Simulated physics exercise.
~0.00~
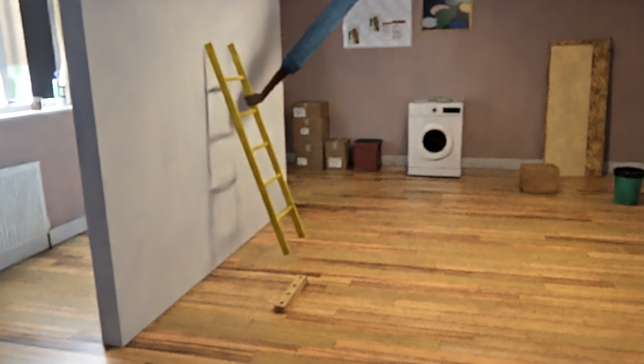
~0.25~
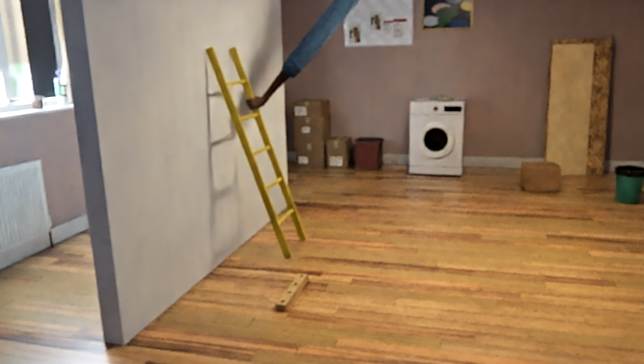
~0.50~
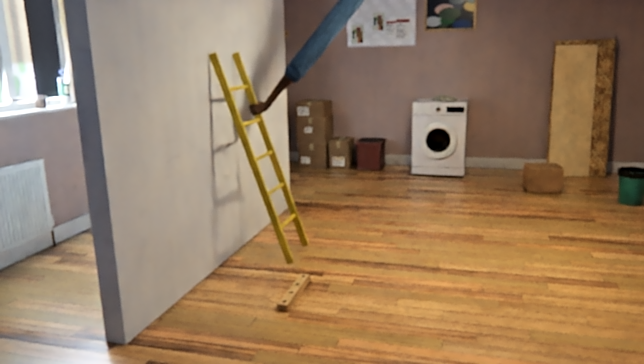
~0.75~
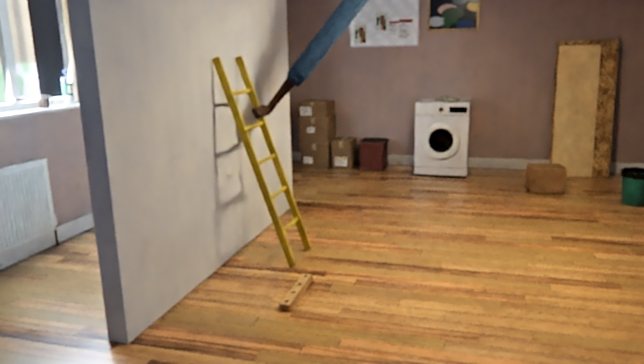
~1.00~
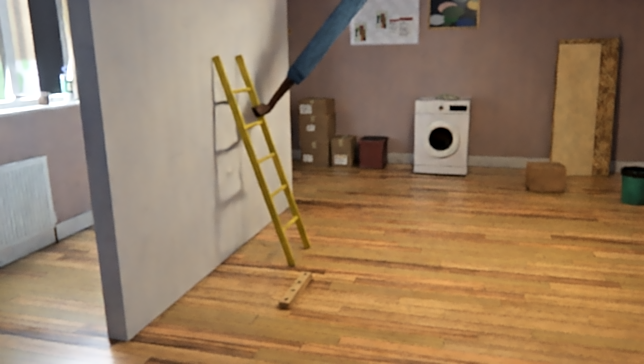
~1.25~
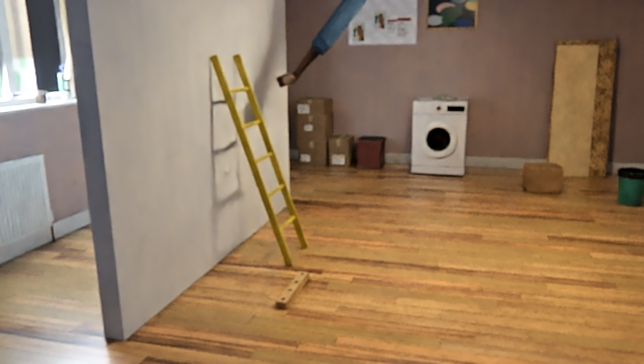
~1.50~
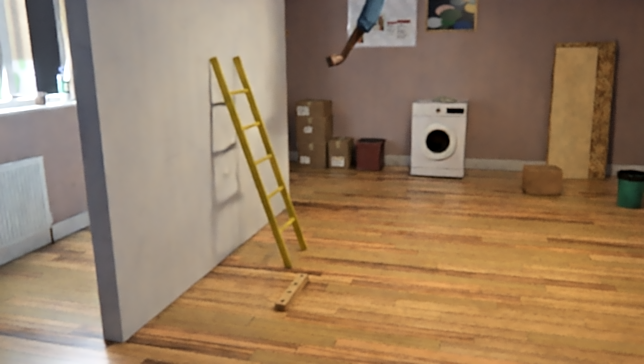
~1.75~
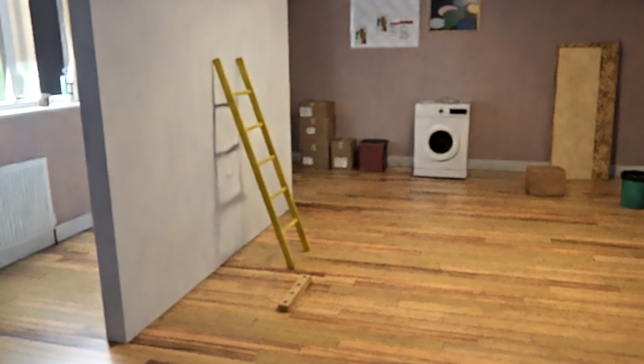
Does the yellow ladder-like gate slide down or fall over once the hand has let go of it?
No, it holds its place and is still leaning at a slant, with its foot by the wooden batten, after the hand has gone.
